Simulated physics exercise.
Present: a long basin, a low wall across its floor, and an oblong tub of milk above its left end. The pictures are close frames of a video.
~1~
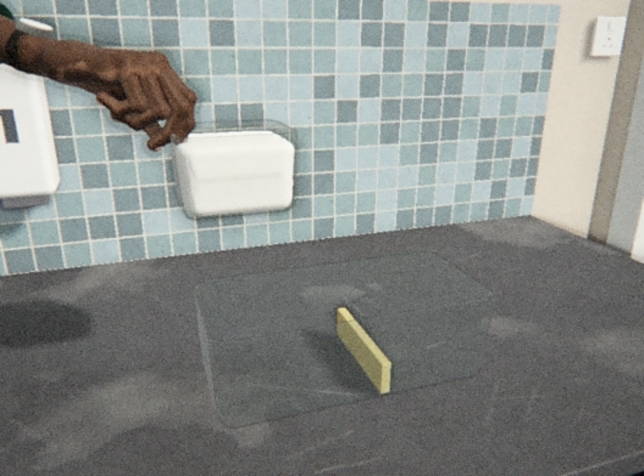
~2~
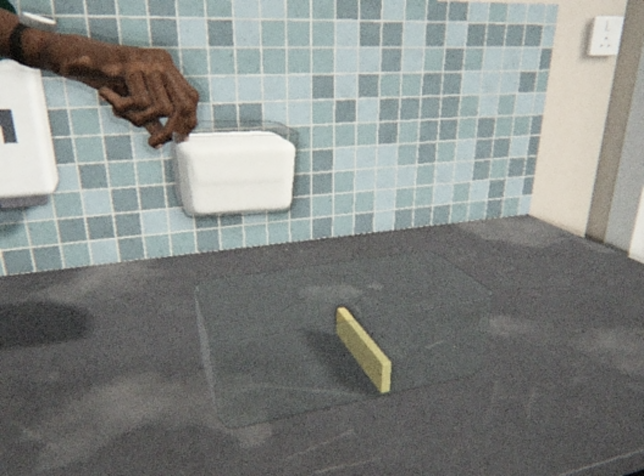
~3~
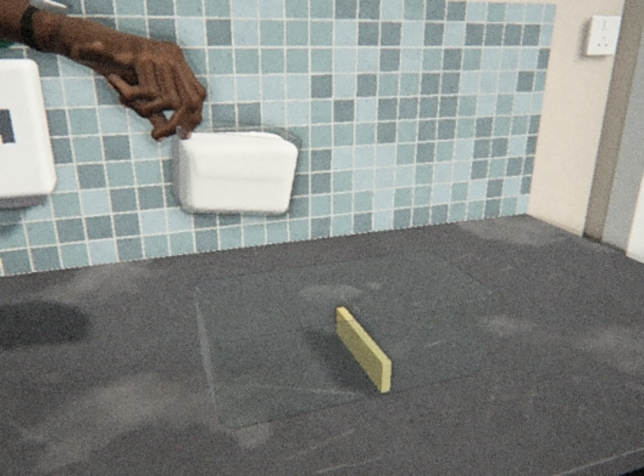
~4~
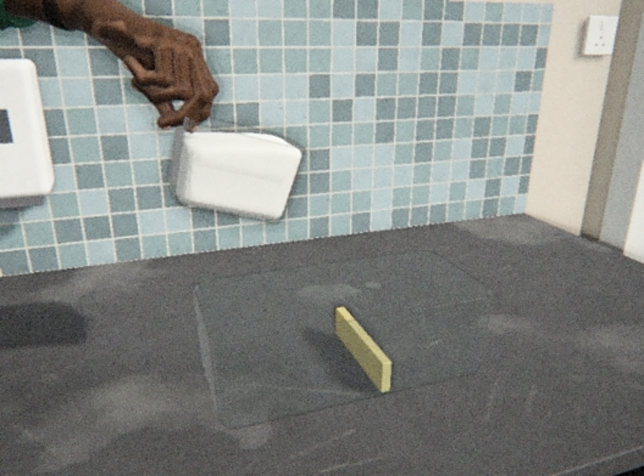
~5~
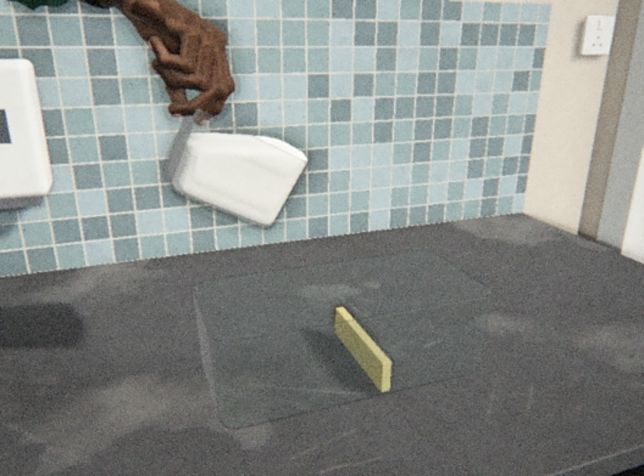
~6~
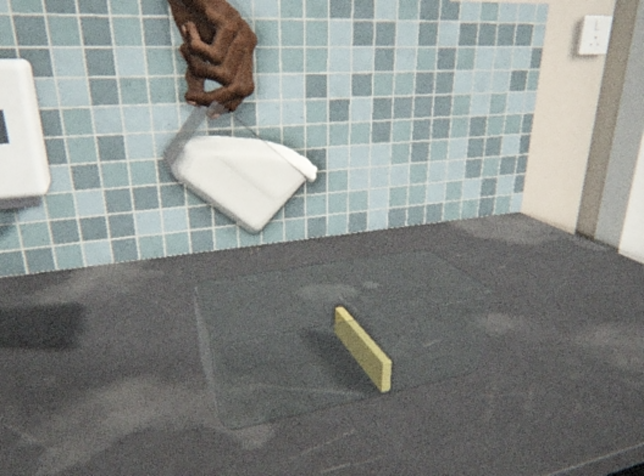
Tiled kitchen counter, a hand tilting a clear tub of milk rightward above a clear basin, milk starting over its right rim.
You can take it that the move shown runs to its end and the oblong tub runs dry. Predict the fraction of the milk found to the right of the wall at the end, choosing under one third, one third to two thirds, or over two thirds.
The share that settles right of the wall is smaller than one third, as I see it.
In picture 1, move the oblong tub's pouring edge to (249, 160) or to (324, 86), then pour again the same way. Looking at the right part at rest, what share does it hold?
First place gives some 15 %, second place some 50 %.
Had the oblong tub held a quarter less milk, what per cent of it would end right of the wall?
Something like 10 per cent, give or take.
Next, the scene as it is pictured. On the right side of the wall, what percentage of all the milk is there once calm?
Share: Roughly 20 %.
A moment on, the oblong tub is tipped right over and 14 per cent is still to pour, 36 is left of the wall and 3 right of it.
Next, the oblong tub is tipped right over and 0 per cent is still to pour, 83 is left of the wall and 8 right of it.
Then the oblong tub is tipped right over and 0 per cent is still to pour, 76 is left of the wall and 17 right of it.
Later the oblong tub is tipped right over and 0 per cent is still to pour, 77 is left of the wall and 19 right of it.
Finally, 77 per cent lies left of the wall, 19 right of it and 5 outside.
